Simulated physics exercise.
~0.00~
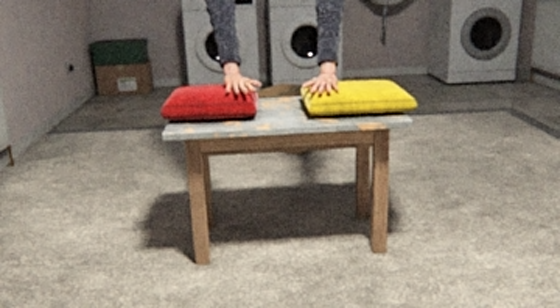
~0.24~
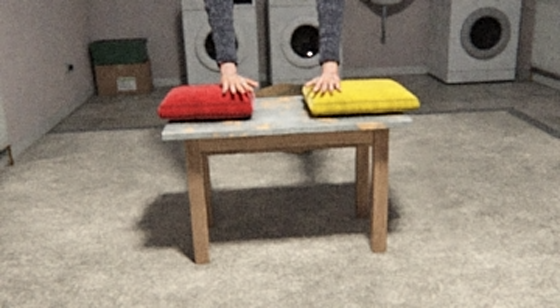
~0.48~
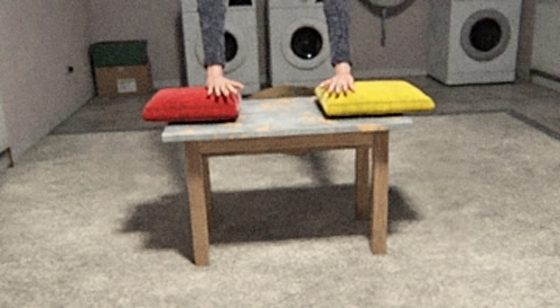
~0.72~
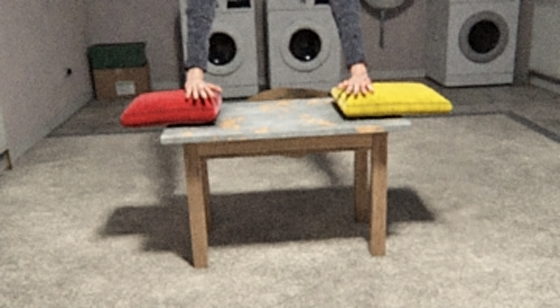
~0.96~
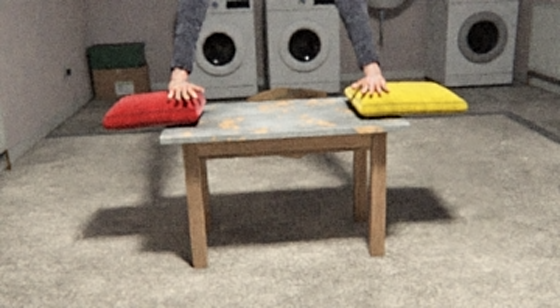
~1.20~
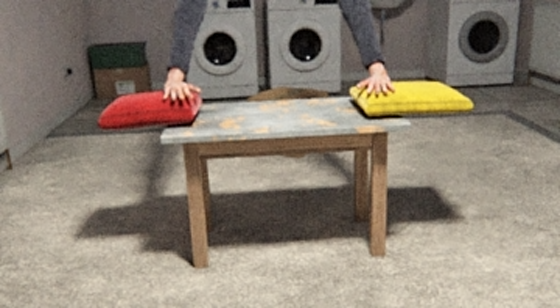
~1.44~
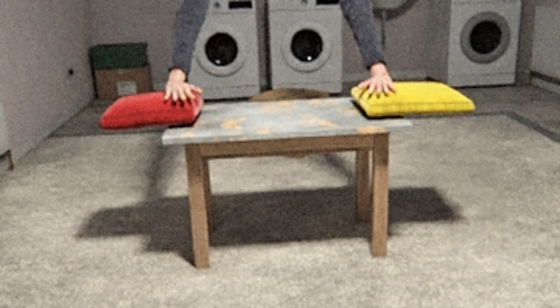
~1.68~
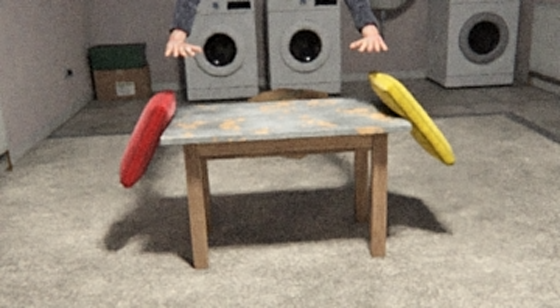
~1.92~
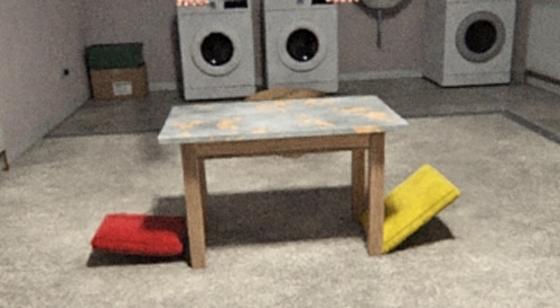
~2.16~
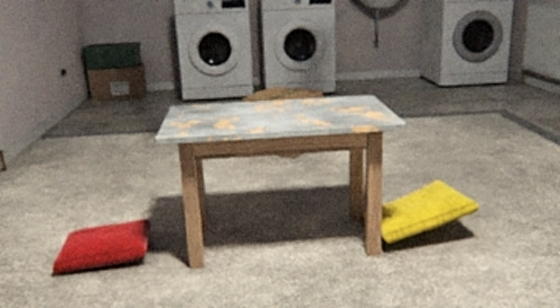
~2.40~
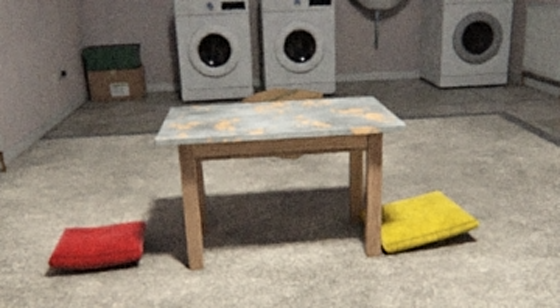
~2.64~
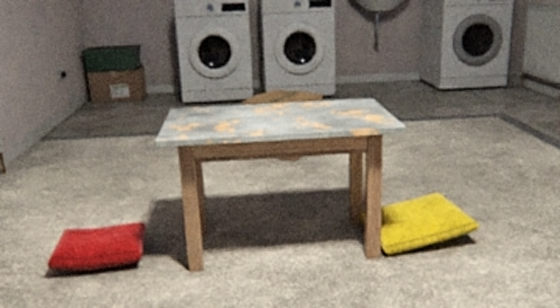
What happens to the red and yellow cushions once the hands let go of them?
The red cushion tips over the left end of the table and falls, and the yellow one drops off the right end. Both come to rest on the floor.
Red and yellow cushions, pushed outward by two hands, tip off the table onto the floor.
